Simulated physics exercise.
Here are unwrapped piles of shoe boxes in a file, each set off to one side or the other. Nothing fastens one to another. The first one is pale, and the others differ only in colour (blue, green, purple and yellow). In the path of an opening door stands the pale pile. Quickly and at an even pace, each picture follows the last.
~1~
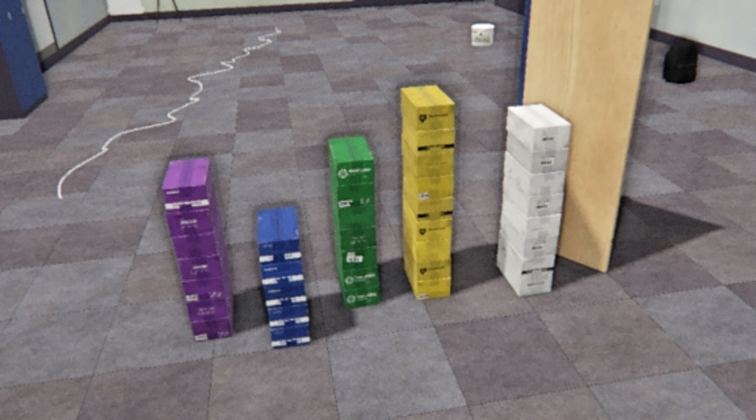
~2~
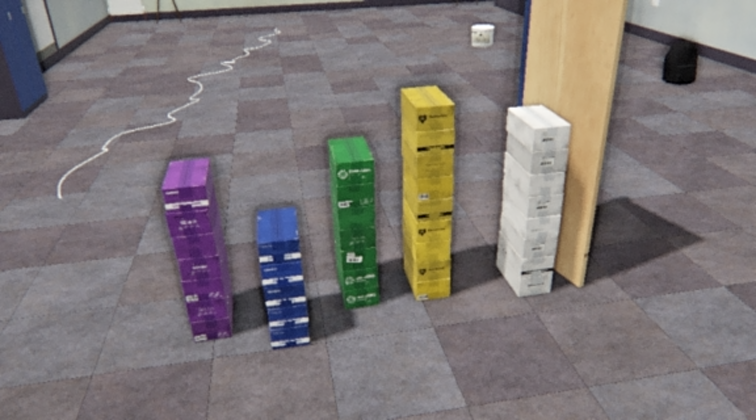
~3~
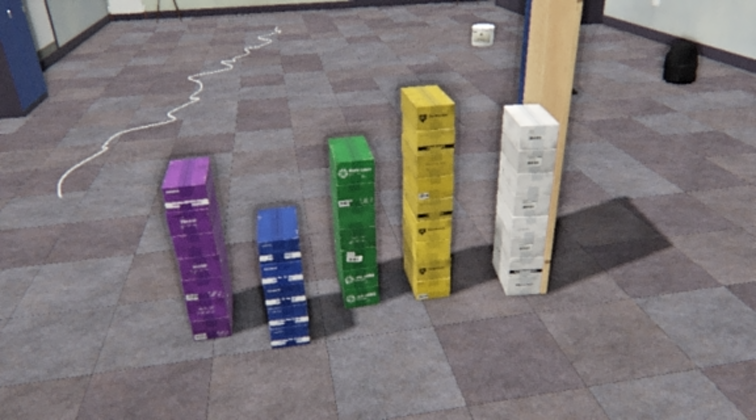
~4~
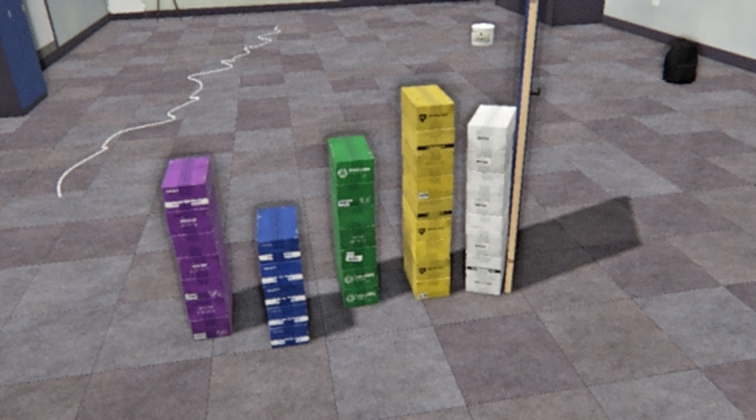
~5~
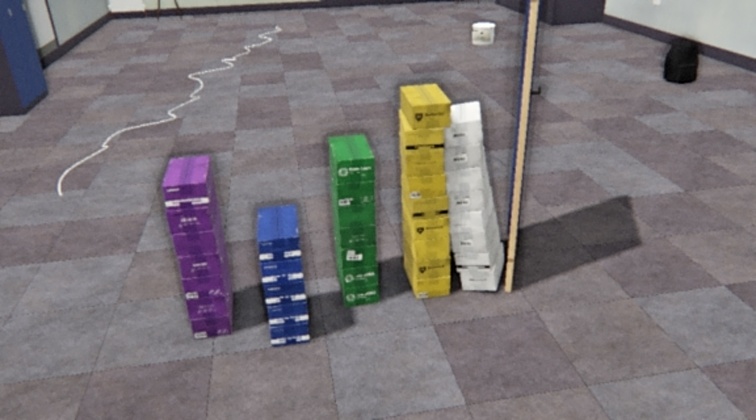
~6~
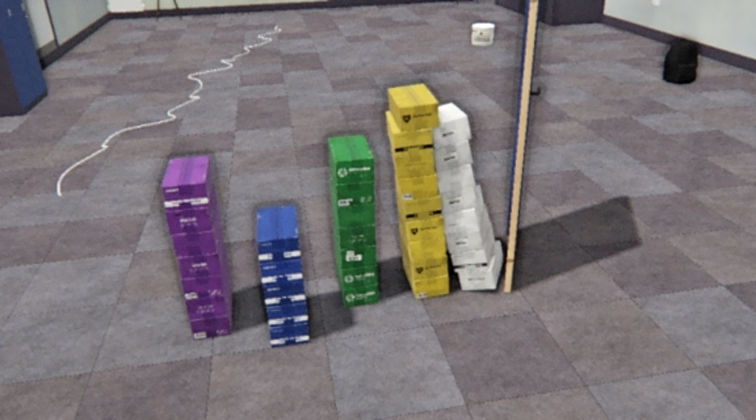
On a carpet-tiled floor, a wooden door swings round beside a row of five coloured box stacks, pushing the white one left; it leans against the yellow stack, whose upper boxes shift slightly left while the others stay still.
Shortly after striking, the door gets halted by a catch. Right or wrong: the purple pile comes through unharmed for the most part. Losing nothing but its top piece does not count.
Wrong, it is wrecked.
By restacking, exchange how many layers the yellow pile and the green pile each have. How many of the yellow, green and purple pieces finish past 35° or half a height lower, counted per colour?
Pieces down at the end - yellow: 7, green: 9, purple: 7.
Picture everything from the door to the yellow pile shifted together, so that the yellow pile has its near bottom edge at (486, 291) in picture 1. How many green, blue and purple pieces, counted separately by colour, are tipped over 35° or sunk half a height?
Colour by colour: Green 6; blue 4; purple 7.
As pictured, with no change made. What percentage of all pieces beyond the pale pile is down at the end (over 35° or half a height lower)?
I'd say around 95 per cent of them.
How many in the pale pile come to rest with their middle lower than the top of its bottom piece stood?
3, all in all.
Shortly afterwards, 8 of the pale pile down; none of the 7 purple boxes down (10 of 28 in all colours); top purple box unmoved; top green box tilted well over, half its height lower.
Next, 8 of the pale pile down; 2 of the 7 purple boxes down (21 of 28 in all colours); top purple box tilted well over, half its height lower; top yellow box on its side.
In the end, 8 of the pale pile down; 7 of the 7 purple boxes down (26 of 28 in all colours); top purple box upside down; top yellow box upside down. From the last view, middles, top yellow box near (173, 227).
